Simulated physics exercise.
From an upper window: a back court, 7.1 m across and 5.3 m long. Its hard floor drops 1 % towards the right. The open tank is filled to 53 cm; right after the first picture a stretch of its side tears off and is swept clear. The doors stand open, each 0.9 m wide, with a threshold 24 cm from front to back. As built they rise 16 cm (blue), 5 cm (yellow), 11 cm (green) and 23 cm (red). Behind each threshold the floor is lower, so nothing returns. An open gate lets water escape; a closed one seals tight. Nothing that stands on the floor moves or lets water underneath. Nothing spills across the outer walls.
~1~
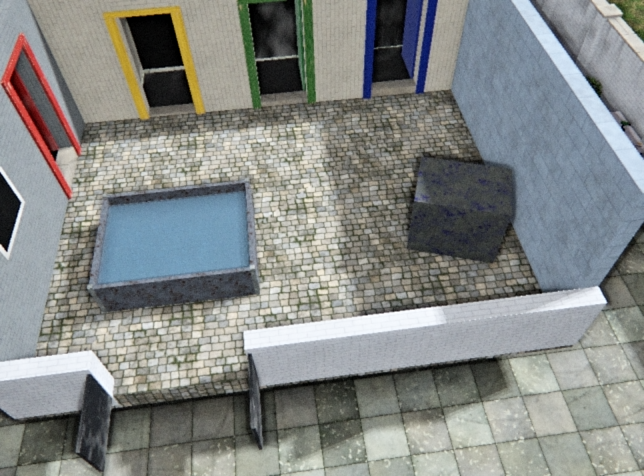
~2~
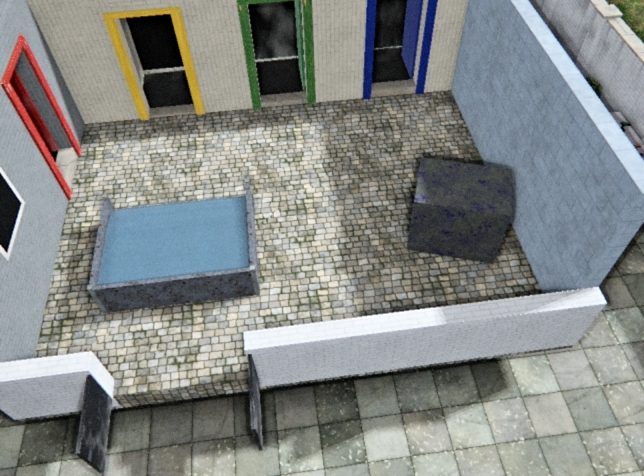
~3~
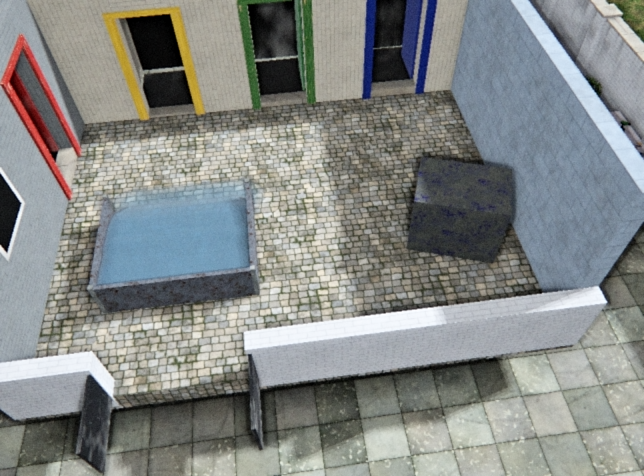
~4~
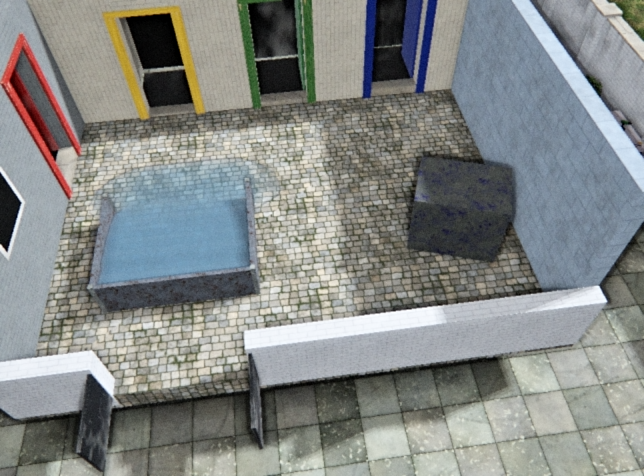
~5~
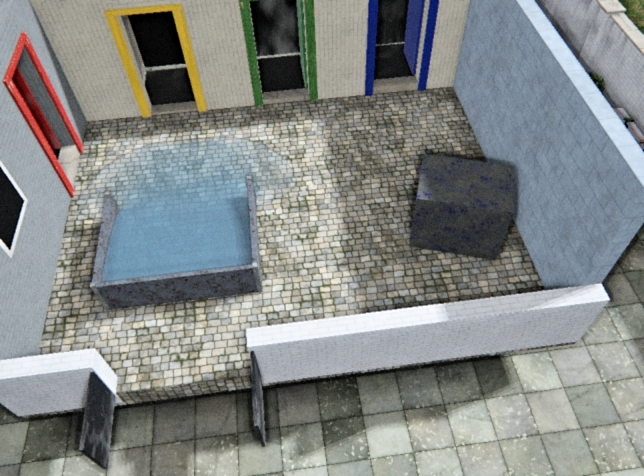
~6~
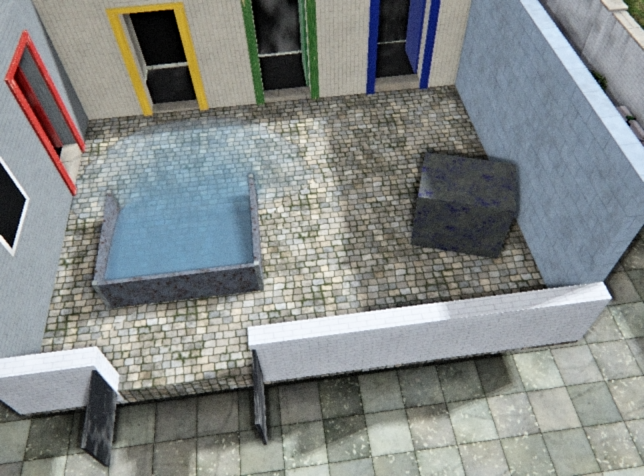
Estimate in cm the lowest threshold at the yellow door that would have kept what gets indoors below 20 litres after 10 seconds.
About 24 cm.
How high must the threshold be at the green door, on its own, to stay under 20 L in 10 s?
Roughly 11.5 cm at green.
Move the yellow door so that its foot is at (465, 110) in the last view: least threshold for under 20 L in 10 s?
About 13.5 cm.
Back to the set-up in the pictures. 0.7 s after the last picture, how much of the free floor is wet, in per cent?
Some 30 per cent of it.
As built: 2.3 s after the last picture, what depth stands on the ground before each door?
Depths in cm: Blue 6, yellow 19, green 13, red 11.
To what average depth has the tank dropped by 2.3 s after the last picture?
Some 10 cm.
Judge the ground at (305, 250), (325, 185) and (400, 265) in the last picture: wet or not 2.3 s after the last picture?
In that order: Not reached, not reached, dry.
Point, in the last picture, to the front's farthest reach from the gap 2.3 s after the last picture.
Near (452, 87).
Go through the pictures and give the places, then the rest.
The open tank at (176, 234) is whole and still, 53 cm deep; the yellow door at (160, 70) is dry, in the first picture.
The front is at a hidden place, 0.3 m from the gap on the far side; 0.4 m2 of floor is wet, 53 cm left at the back, in the second picture.
The front is at a hidden place, 0.6 m from the gap on the far side; 1.3 m2 of floor is wet, 53 cm left at the back, in the third picture.
Water pours out on the far side and has run 1.2 m, to (138, 171); about 8 cm deep outside, 50 cm at the back, in the fourth picture.
Water pours out on the far side and has run 1.7 m, to (152, 147); about 6 cm deep outside, 44 cm at the back, in the fifth picture.
The gap is on the far side, the front 2.2 m out at (156, 128); the back of the open tank holds 45 cm; the yellow door at (163, 66), 2.6 m from the gap, is still 0.4 m from the nearest water, in the sixth picture.
Then, 0.7 s after the last picture water covers 30 % of the floor, deepest (32 cm) near (204, 111); 8 cm at the yellow door, 52 litres in over its 5 cm threshold.
Then, 2.3 s after the last picture water covers 40 % of the floor, deepest (22 cm) near (185, 125); 19 cm at the yellow door, 256 litres in over its 5 cm threshold.
Then, 9.3 s after the last picture water covers 90 % of the floor, deepest (12 cm) near (444, 88); 2 cm at the yellow door, 343 litres in over its 5 cm threshold.
At the yellow door as built, the water peaked near 23 cm, 1.5 s after the last picture.
With a threshold of 22 cm, 35 litres would have come in within the 10 s; with 29.5 cm, 2 litres. So under 20 litres takes about 24 cm.
